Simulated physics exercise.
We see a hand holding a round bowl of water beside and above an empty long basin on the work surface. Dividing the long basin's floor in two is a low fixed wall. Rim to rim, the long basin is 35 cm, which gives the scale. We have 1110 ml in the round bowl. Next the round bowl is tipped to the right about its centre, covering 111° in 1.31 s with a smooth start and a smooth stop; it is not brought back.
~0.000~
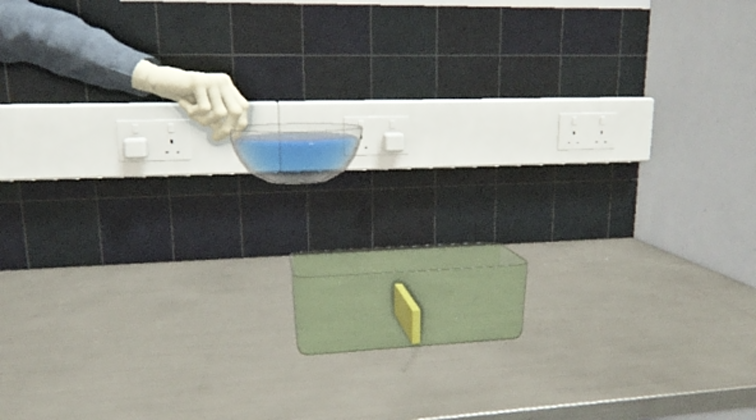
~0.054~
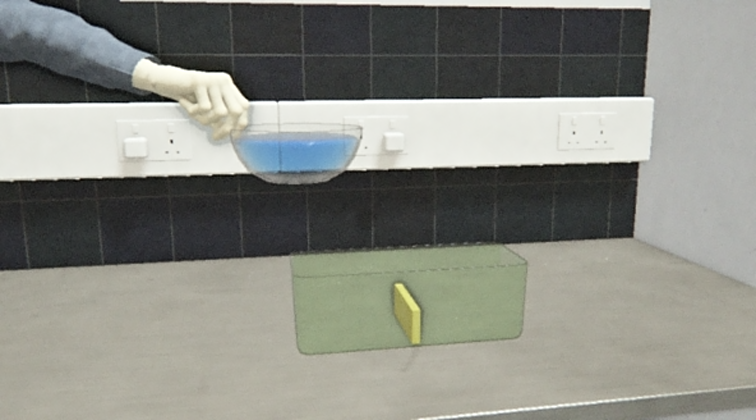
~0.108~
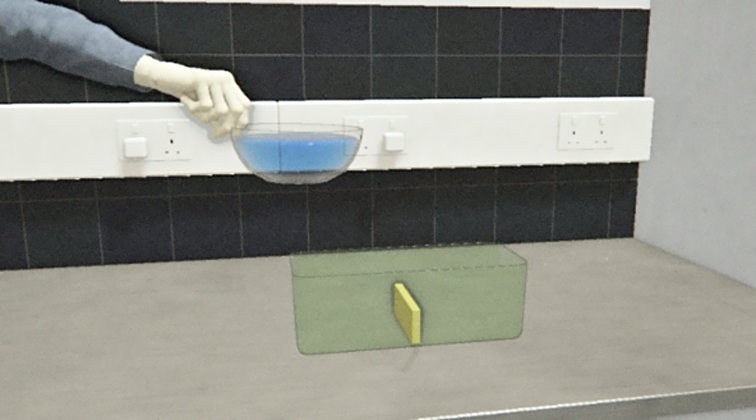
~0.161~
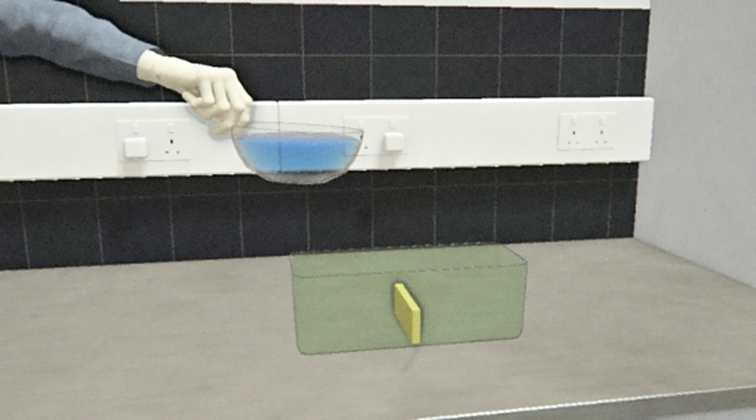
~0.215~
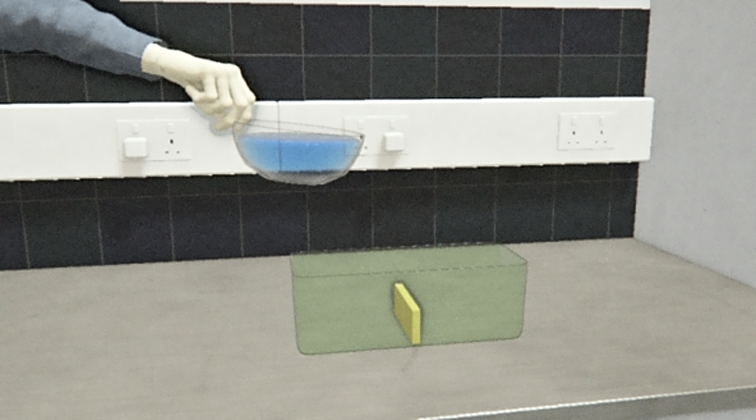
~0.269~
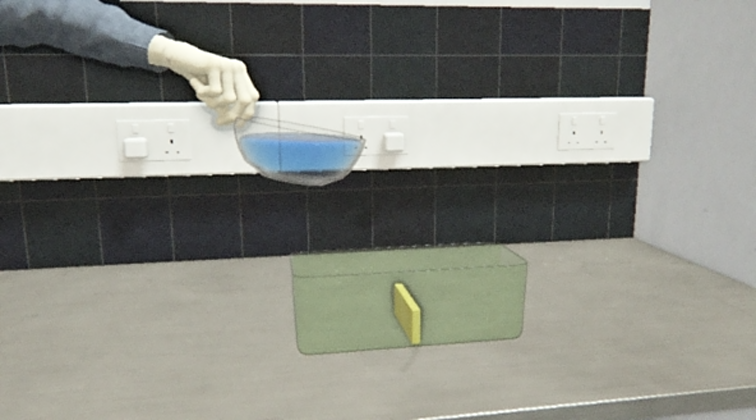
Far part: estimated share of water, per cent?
52 per cent.
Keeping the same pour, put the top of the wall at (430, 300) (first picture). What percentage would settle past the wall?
Estimate: About 20 percent.
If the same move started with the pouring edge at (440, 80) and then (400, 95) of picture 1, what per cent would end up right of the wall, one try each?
The first try gives around 70 percent, the second around 80 percent.
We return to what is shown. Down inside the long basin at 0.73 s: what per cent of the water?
Roughly 22 percent of it.
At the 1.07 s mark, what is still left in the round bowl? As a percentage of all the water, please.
About 0 % is still there.
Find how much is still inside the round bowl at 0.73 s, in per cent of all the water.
Remaining: Near 36 % of the total.
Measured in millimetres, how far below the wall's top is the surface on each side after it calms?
Left about 32 mm, right about 26 mm.
After 0.73 s the tilt is 66° and 35 per cent is still to pour, 3 is left of the wall and 19 right of it.
After 1.07 s the tilt is 102° and 0 per cent is still to pour, 37 is left of the wall and 52 right of it.
After 1.42 s the tilt is 111° and 0 per cent is still to pour, 40 is left of the wall and 52 right of it.
After 1.81 s the tilt is 111° and 0 per cent is still to pour, 40 is left of the wall and 52 right of it.
In the end 40 per cent lies left of the wall, 52 right of it and 7 outside.
